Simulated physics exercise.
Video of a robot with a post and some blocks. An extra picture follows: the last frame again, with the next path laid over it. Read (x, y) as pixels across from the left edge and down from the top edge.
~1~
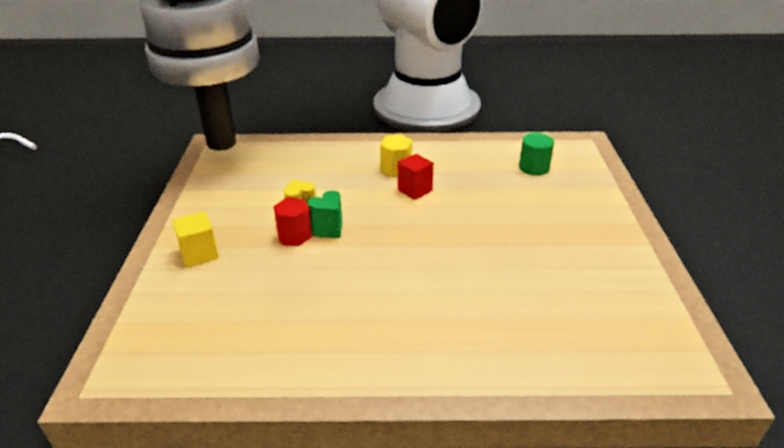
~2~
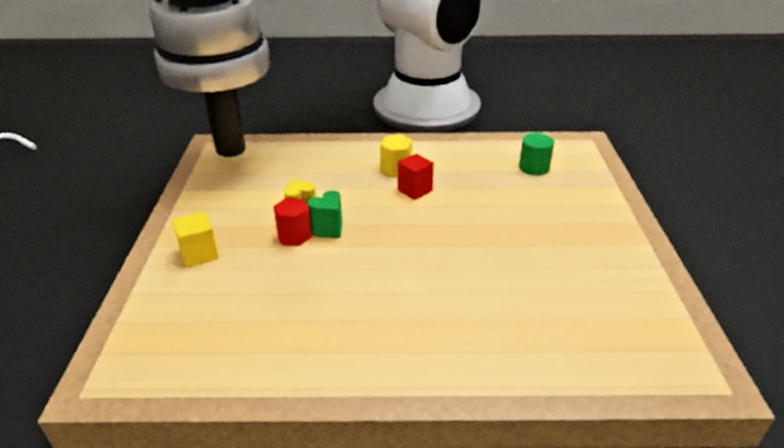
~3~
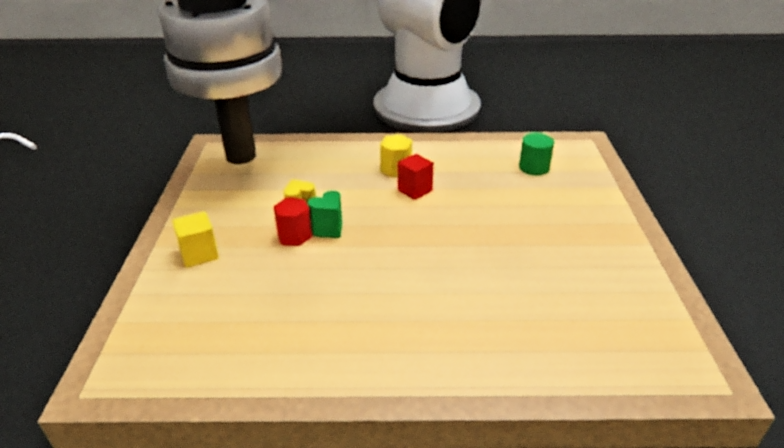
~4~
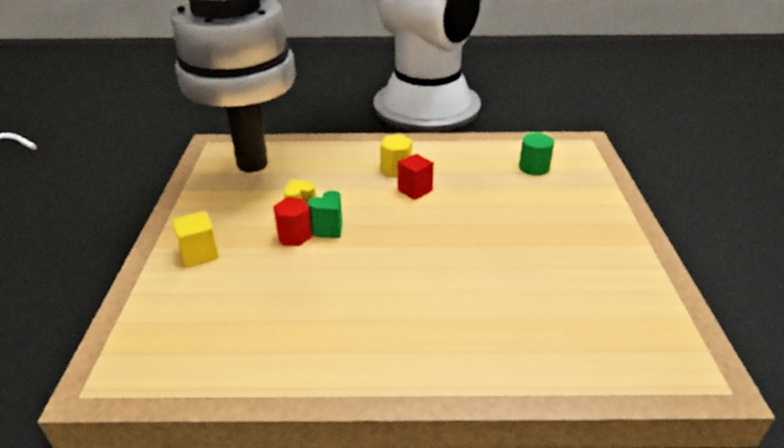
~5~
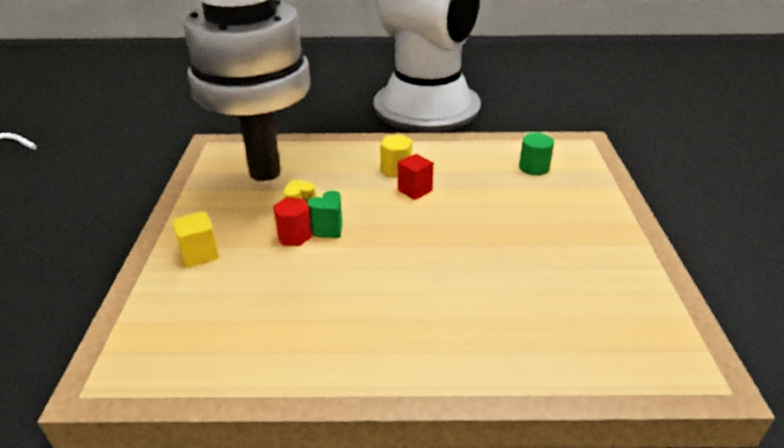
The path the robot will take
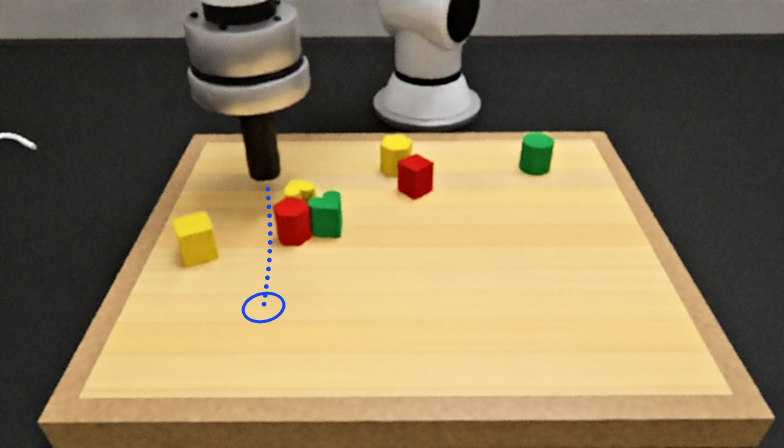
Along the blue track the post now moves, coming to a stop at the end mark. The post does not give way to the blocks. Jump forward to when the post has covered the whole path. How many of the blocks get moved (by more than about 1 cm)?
The way I see it, the answer is one.
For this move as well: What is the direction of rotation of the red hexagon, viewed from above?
It is turned anticlockwise.
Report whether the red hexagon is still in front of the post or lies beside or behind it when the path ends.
I'd say it has come free.
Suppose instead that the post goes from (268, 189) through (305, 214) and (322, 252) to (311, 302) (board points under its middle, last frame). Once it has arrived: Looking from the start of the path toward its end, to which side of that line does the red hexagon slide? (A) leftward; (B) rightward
B - rightward.
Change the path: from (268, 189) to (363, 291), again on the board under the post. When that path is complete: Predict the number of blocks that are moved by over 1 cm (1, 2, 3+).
Put simply, three or more blocks are moved more than 1 cm.
Drawn move, from (268, 189) over (270, 240) to (264, 307).
On the path given first. One third of the way, post at (267, 206); nothing pushed yet.
Two thirds of the way, post at (266, 245); red hexagon at (301, 215), turned 40° anticlockwise.
At the end, post at (260, 290); red hexagon at (301, 215), turned 40° anticlockwise; yellow heart still.
